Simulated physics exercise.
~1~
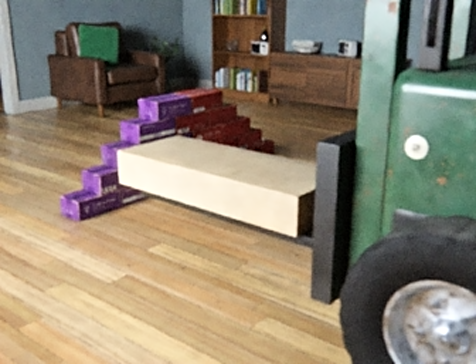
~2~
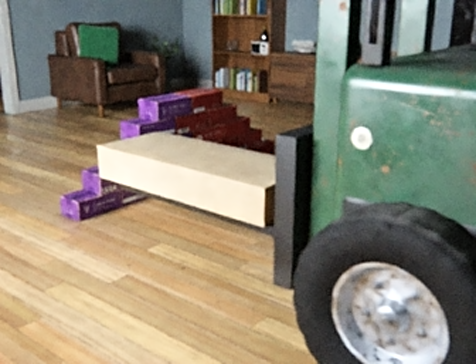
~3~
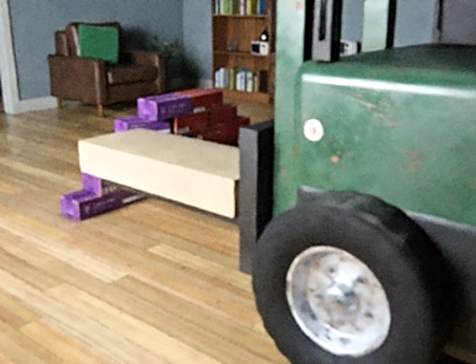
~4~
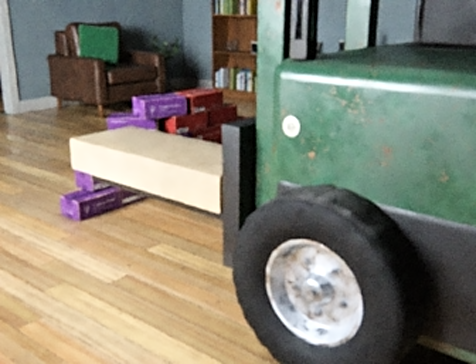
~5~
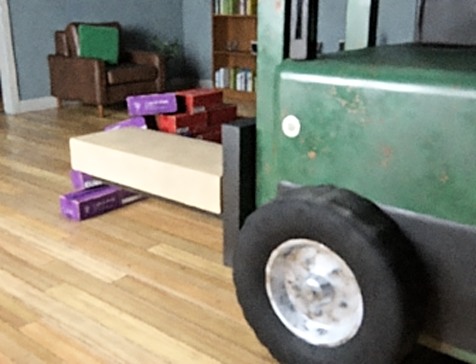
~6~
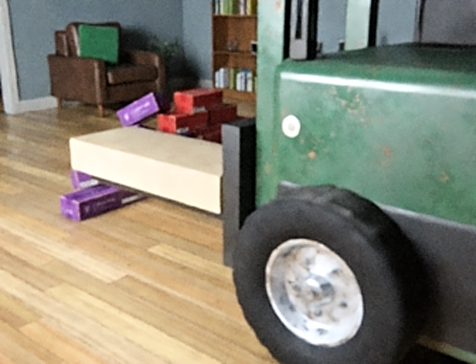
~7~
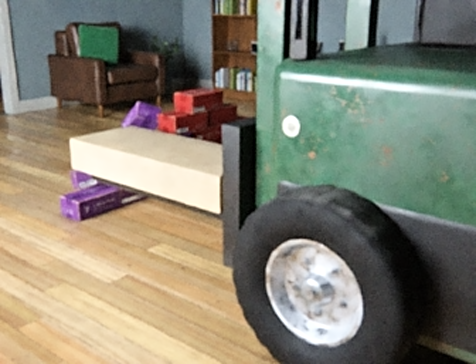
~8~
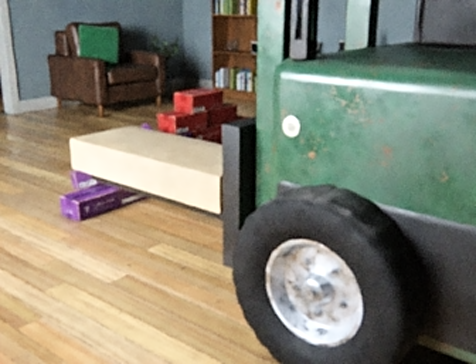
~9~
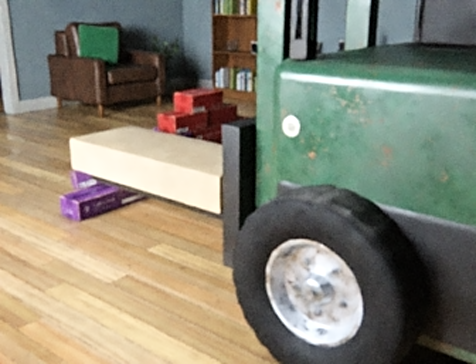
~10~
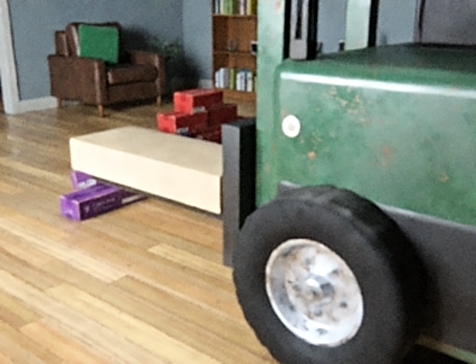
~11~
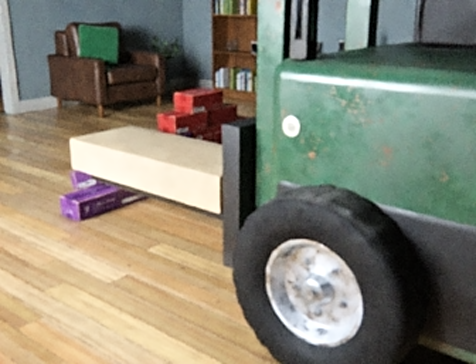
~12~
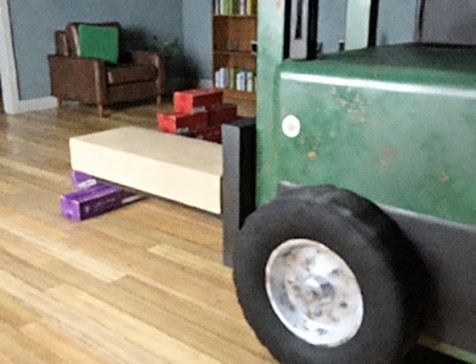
A green lift truck with a black tyre stands at the right of a wood-floored living room, seen from a low, still viewpoint, a long pale case held out in front of it. To the left is a stepped wall of purple and red shoe boxes, with a brown armchair and bookshelves behind. The truck rolls left and pushes the case into the purple boxes, then halts. The top purple box tilts, tips over and drops from sight behind the case. The red stack stays standing, and a few purple boxes remain visible beneath the case.
